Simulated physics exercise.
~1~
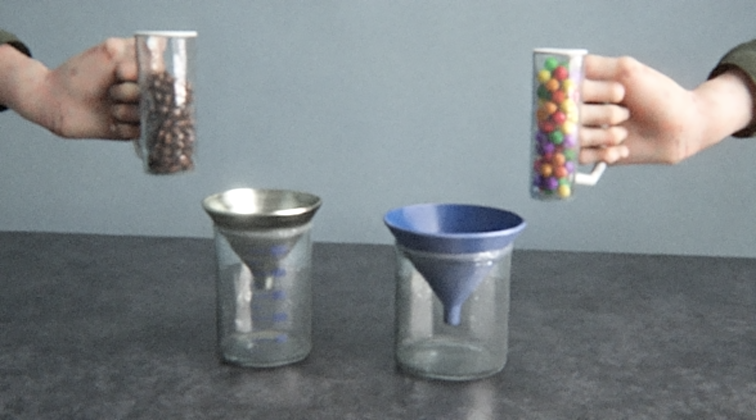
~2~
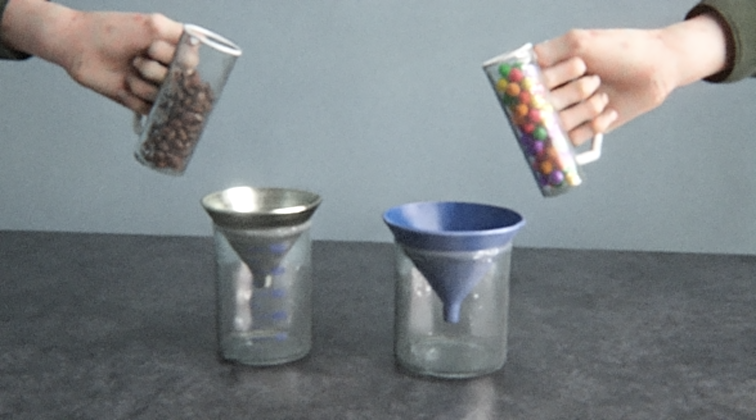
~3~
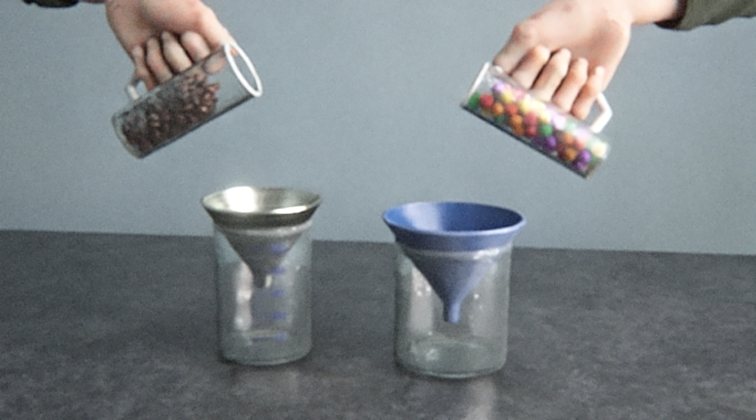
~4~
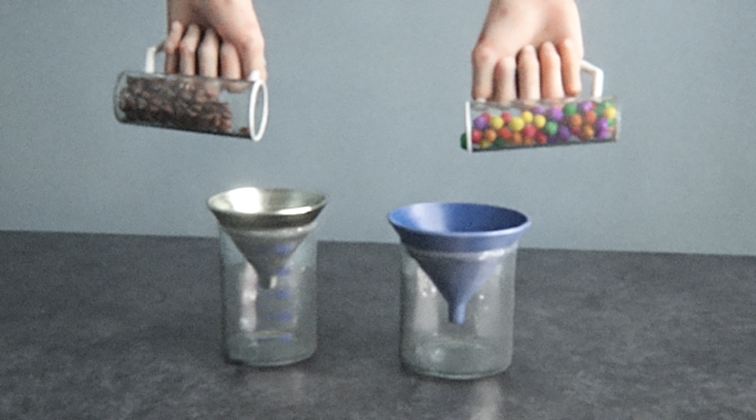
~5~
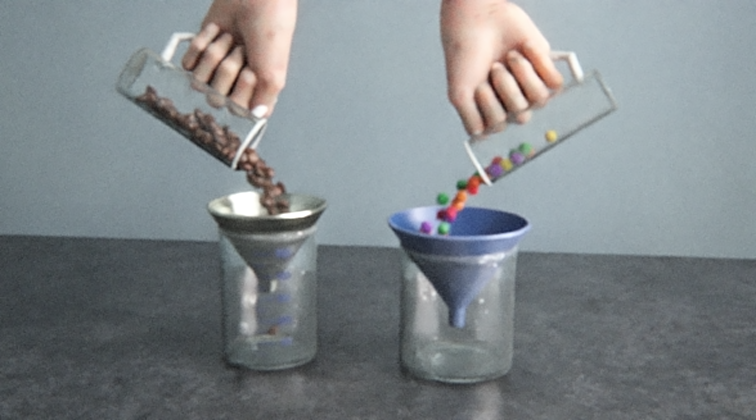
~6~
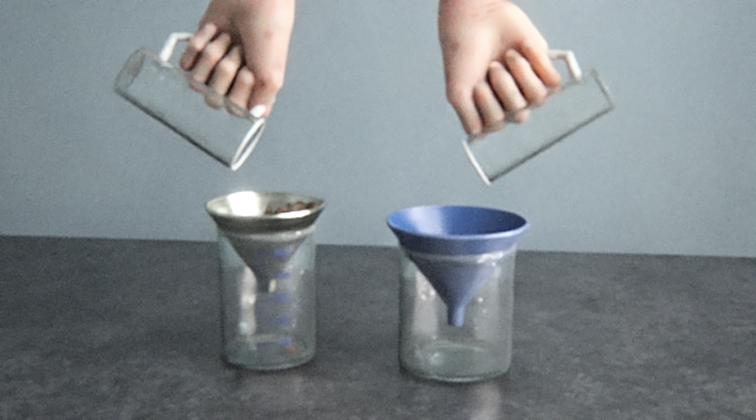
At the start, two hands hold clear handled cups above two glass jars, each with a funnel in its mouth. The left cup holds small brown pieces, and the right one holds bright, multicoloured balls. The hands tip the cups inward until they lie on their sides, then tilt them further so the contents pour into the metallic funnel on the left and the blue funnel on the right. Both cups empty. At the end, the brown pieces sit clogged in the left funnel with just a few down in the jar, while the coloured balls stay jammed in the right funnel above an empty jar.
